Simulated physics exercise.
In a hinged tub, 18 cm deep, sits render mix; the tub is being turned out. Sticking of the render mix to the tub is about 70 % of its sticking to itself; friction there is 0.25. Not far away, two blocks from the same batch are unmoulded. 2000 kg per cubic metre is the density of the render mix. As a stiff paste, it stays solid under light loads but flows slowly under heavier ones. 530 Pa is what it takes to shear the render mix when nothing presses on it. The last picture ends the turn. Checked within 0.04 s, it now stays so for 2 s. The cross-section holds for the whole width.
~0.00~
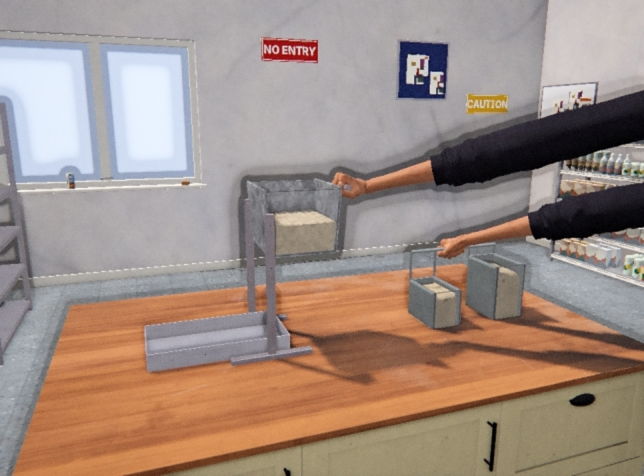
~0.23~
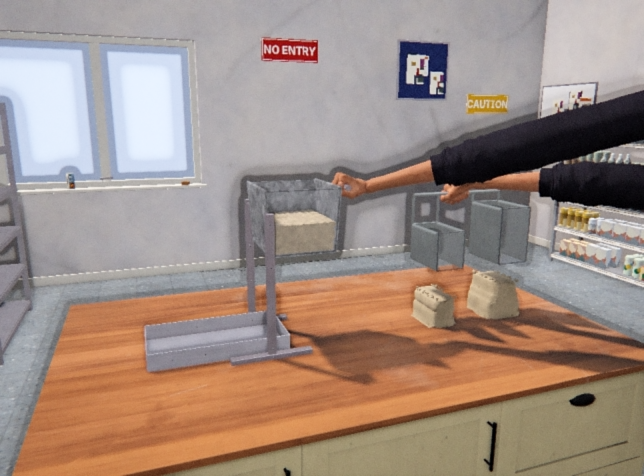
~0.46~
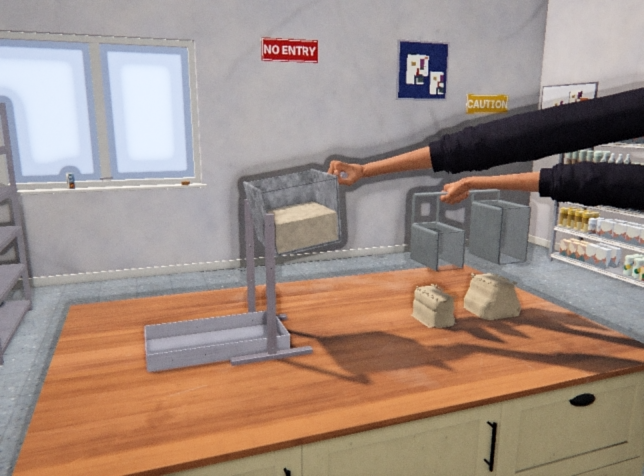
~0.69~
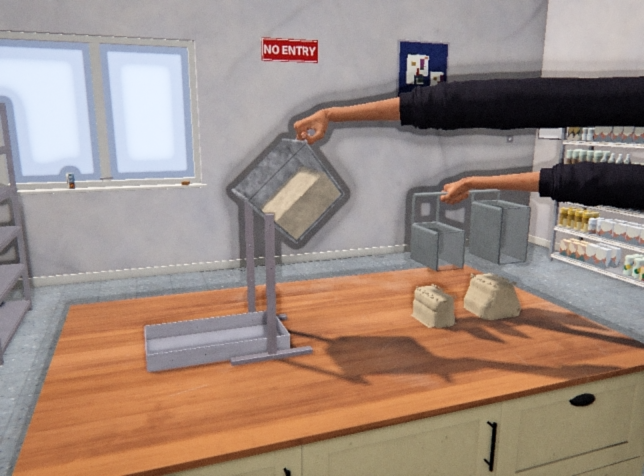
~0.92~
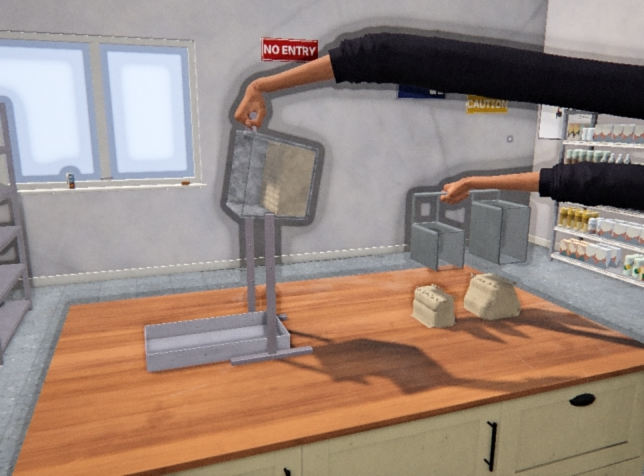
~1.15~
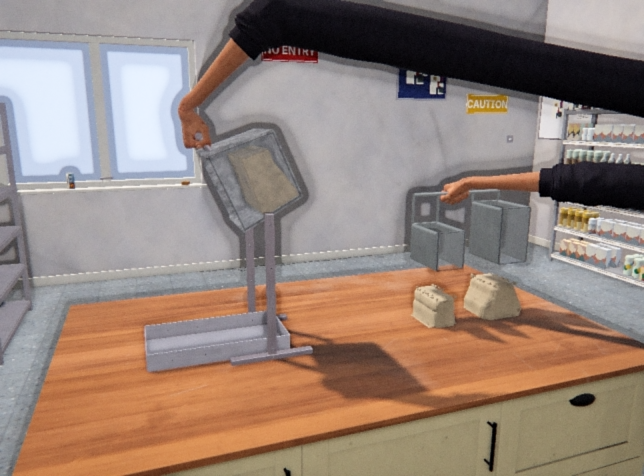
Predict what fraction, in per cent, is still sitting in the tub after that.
Near 0 % is still in the tub.
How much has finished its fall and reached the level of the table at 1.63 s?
Near 60 per cent has got down by that time.
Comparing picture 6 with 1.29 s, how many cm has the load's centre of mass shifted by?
About 9 cm.
After 1.29 s, the tub is at 114 degrees and holds 82 %.
After 1.46 s, the tub is at 114 degrees and holds 14 %.
After 1.63 s, the tub is at 114 degrees and holds 0 %.
After 1.80 s, the tub is at 114 degrees and holds 0 %.
After 3.15 s, at the end, the tub is at 114 degrees and holds 0 %.
